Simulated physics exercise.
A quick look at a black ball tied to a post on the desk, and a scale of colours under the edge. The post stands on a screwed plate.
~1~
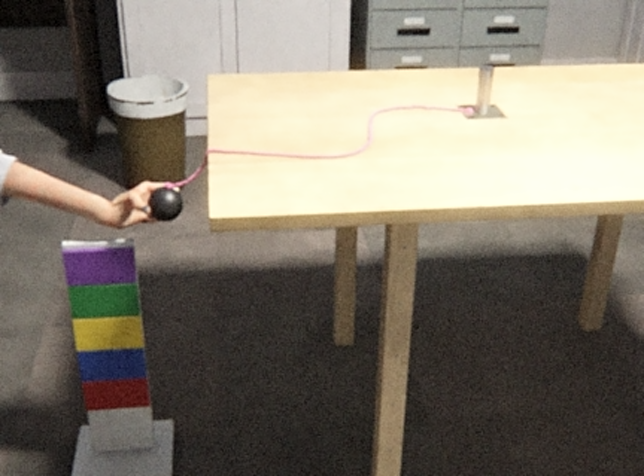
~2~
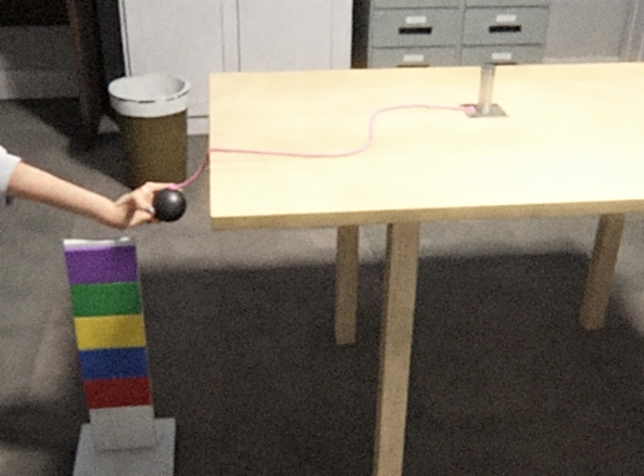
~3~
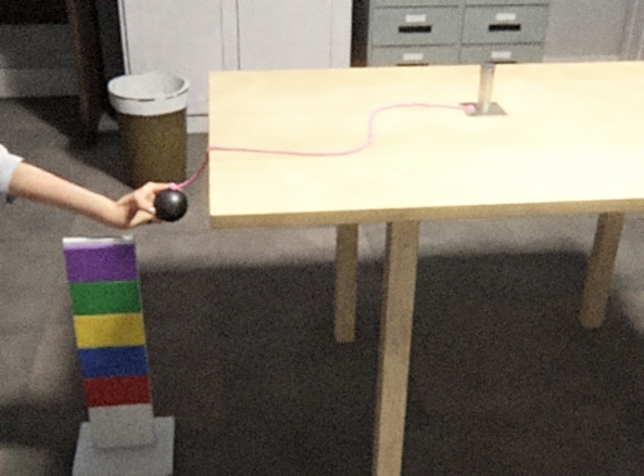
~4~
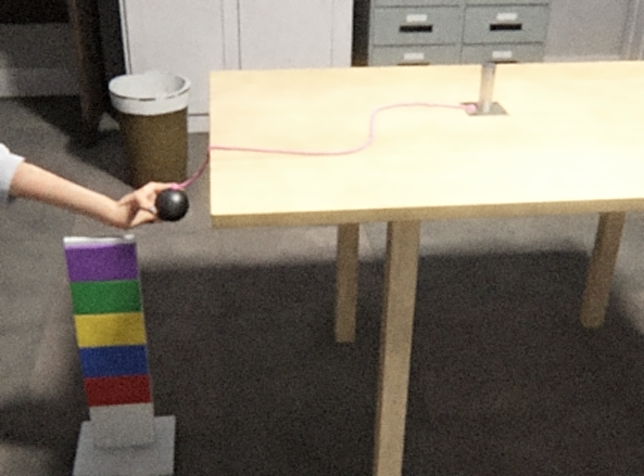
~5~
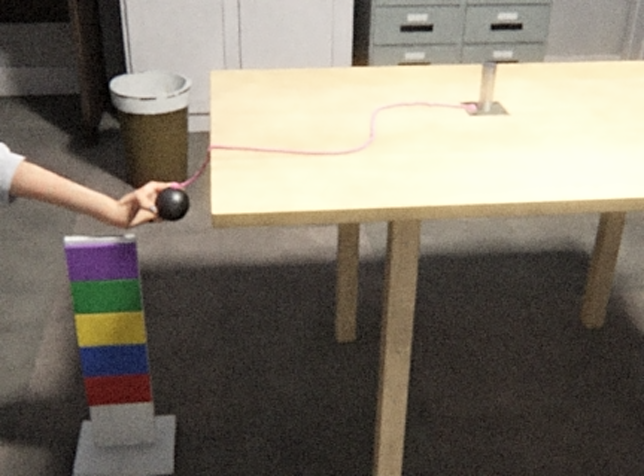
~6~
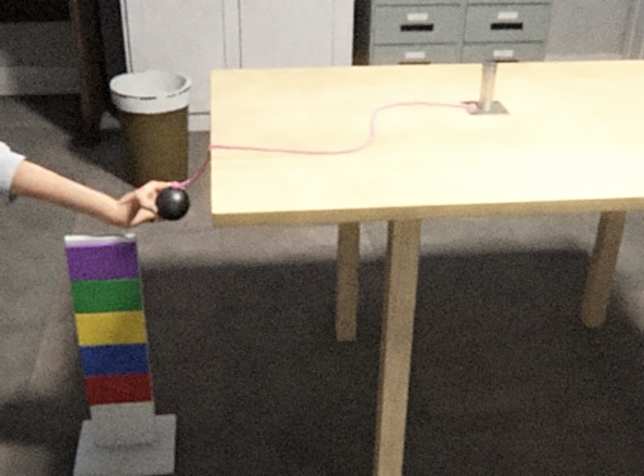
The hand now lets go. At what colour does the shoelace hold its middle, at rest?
The shoelace holds its middle at green.
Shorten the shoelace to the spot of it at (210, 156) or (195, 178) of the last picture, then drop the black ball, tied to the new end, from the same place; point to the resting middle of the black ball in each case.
Near (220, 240) and (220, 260).
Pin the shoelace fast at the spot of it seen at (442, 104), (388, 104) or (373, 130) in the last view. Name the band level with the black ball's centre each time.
Try by try: Green; green; purple.
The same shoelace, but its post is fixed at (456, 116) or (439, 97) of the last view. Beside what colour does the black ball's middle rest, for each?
Taking them in turn: Yellow; yellow.
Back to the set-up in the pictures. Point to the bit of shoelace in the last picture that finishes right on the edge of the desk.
Near (304, 152).
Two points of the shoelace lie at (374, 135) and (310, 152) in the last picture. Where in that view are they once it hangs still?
At (303, 125), then (218, 134).
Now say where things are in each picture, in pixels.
The first frame shows black ball (166, 204); purple (100, 268); green (104, 302); yellow (108, 334); blue (112, 366); red (116, 395).
The second frame shows black ball (169, 205); shoelace through (434, 106) (377, 112) (373, 138) (316, 156) (238, 151).
The third frame shows black ball (170, 205).
The fourth frame shows black ball (171, 205); shoelace through (435, 105) (377, 110) (373, 136) (316, 154) (239, 149).
The fifth frame shows black ball (172, 204).
The sixth frame shows black ball (172, 204); shoelace through (436, 104) (378, 109) (374, 135) (317, 153) (239, 148).
Soon after, ball near (248, 283); level with green.
After that, ball near (199, 279); level with green.
In the end, ball near (213, 281); level with green. At green.
